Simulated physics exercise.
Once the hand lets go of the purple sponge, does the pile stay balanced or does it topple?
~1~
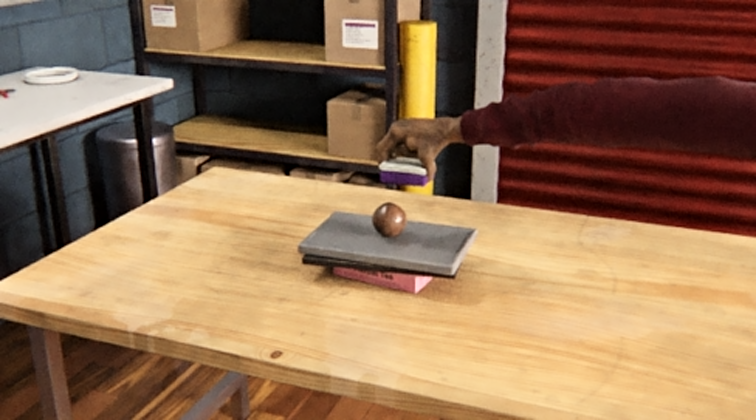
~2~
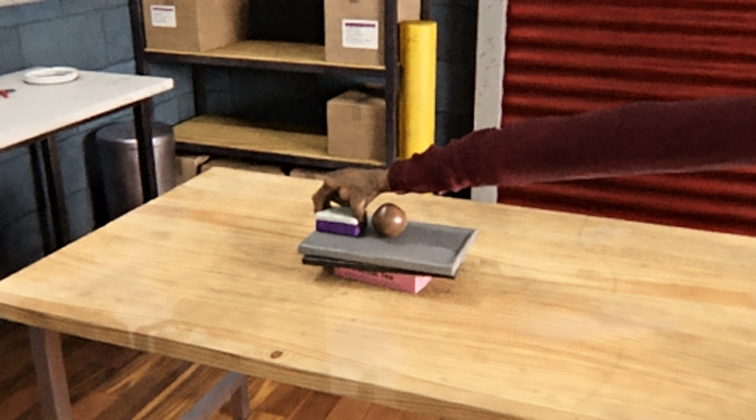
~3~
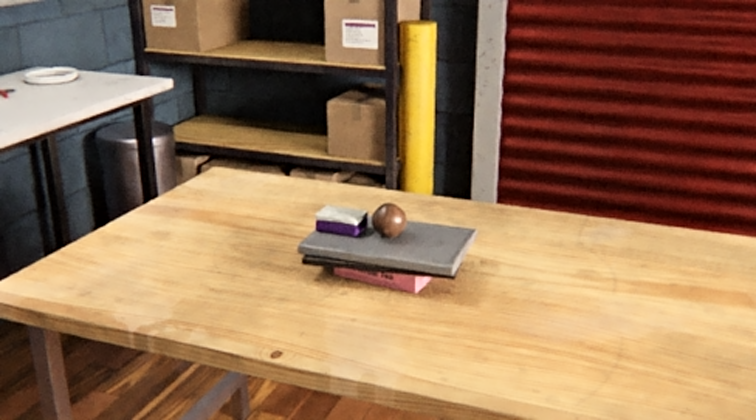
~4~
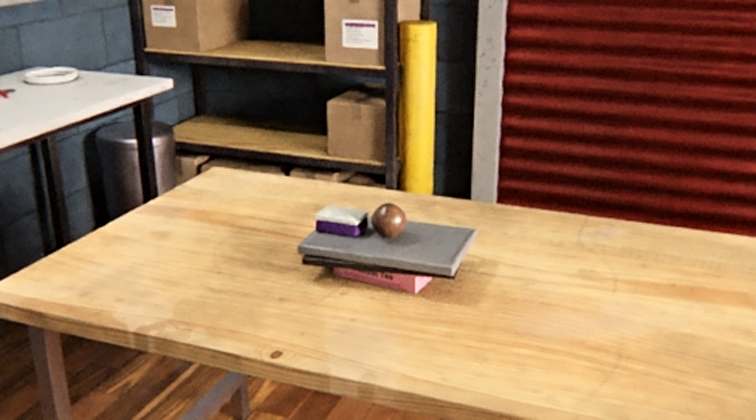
The pile stays balanced, with the purple sponge resting on the grey tray beside the brown onion.
